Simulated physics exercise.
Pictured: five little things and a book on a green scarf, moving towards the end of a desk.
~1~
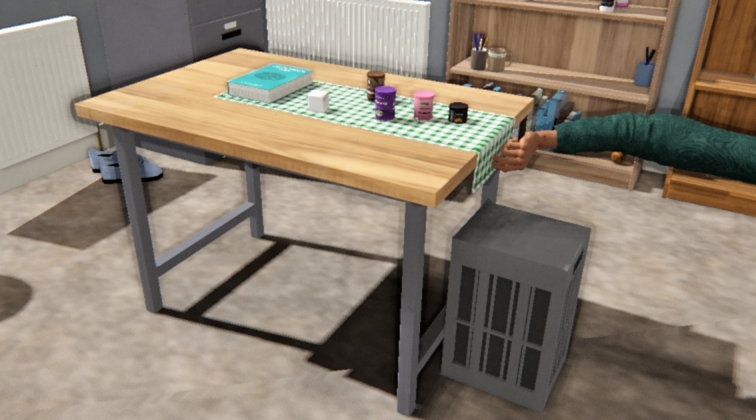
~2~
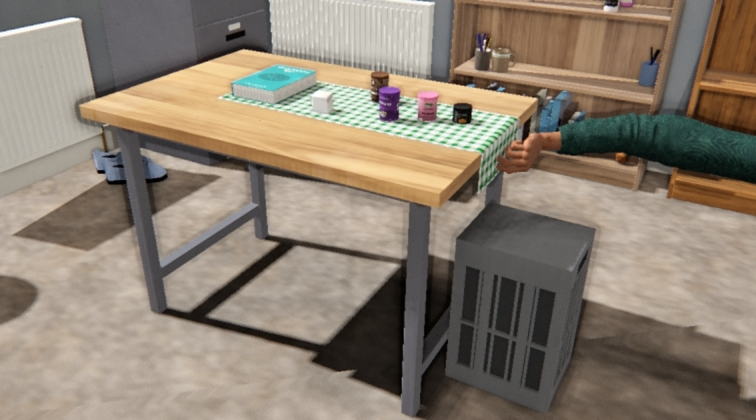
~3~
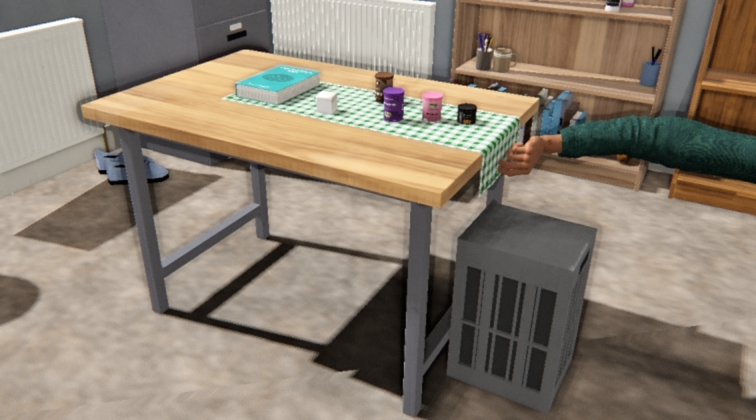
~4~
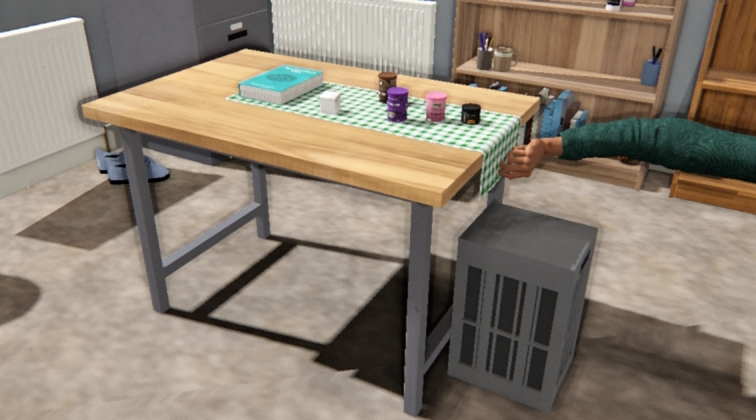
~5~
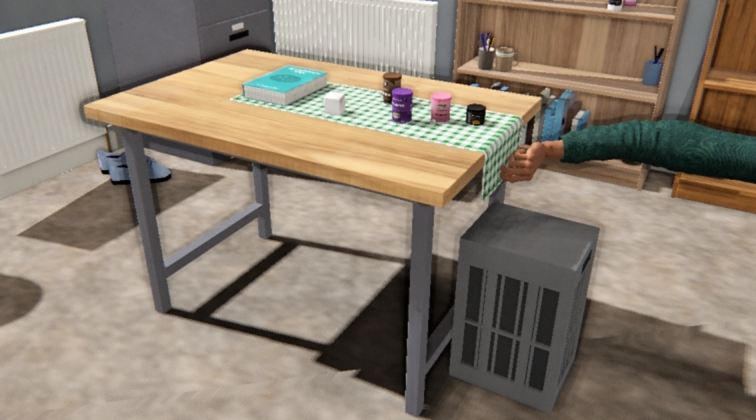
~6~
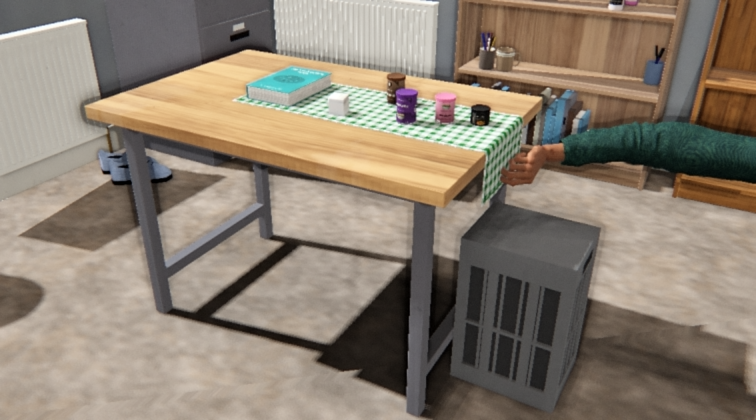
At first, a hand at the right holds the end of a green checked cloth on a wooden table, with a teal book, a white cube and four small pots resting on it. The hand draws the cloth slightly over the edge, and the book and little things slide slowly right with it.
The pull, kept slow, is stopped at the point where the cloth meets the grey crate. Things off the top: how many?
Oh, the ones that fall number just the one this time.
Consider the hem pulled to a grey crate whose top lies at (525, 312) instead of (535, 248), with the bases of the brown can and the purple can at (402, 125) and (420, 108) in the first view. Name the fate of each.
Well, the brown can is dislodged, and the purple can is dislodged.
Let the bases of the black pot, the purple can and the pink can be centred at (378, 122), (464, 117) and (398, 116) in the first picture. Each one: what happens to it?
So the black pot stays aboard, the purple can leaves the top, and the pink can stays aboard.
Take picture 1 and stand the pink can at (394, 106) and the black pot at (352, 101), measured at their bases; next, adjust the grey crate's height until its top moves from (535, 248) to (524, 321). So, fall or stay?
Observed: Pink can departs; black pot remains seated.
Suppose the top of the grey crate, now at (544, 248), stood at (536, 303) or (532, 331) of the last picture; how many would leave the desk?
We'd get 3 in the first case and 4 in the second.
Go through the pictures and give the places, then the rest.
In the first frame, hem (473, 193); black pot (459, 105); pink can (424, 94); purple can (386, 89); brown can (376, 73); white cube (318, 93); top of the crate (535, 248).
In the second frame, hem (478, 194); black pot (463, 106).
In the third frame, hem (479, 197); pink can (433, 95).
In the fourth frame, hem (479, 200); purple can (398, 90); top of the crate (541, 248).
In the fifth frame, hem (482, 204); brown can (392, 75).
In the sixth frame, hem (481, 207); black pot (481, 107); pink can (446, 96); purple can (407, 92); brown can (396, 75); white cube (339, 96).
Soon after, hem on the crate; all still up.
After that, hem on the crate; black pot gone.
In the end, hem on the crate; black pot gone. It carries off one.
